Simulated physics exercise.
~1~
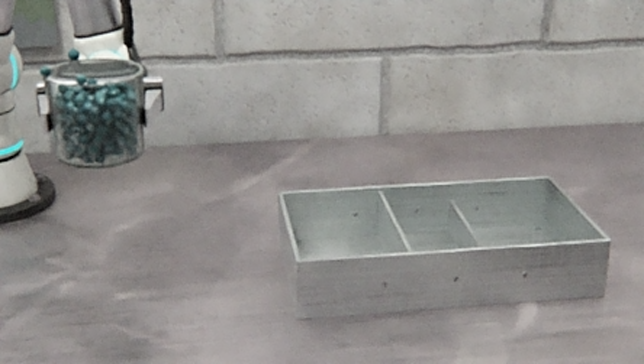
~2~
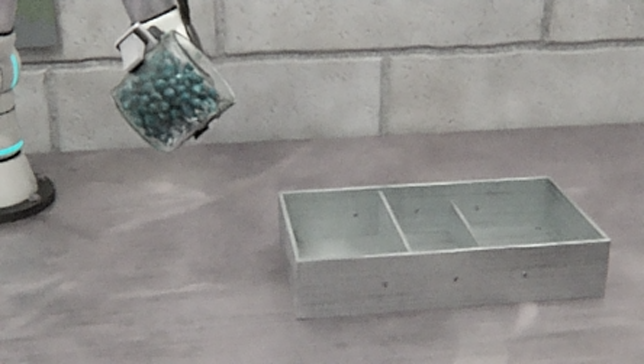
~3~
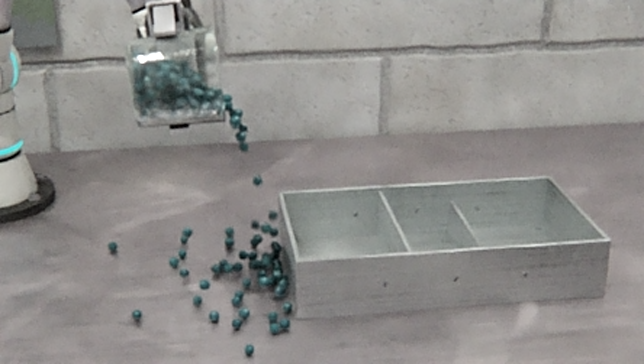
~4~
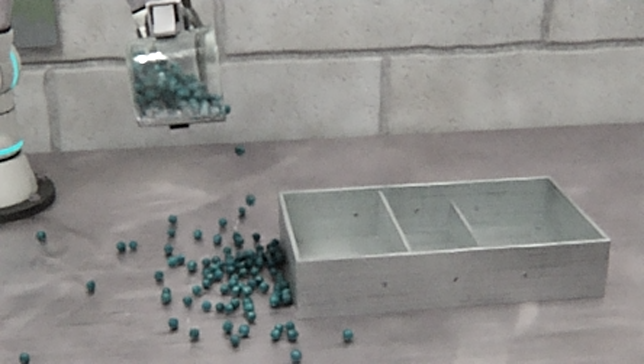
A robot gripper tips a clear cup, spilling teal beads beside the divided box.
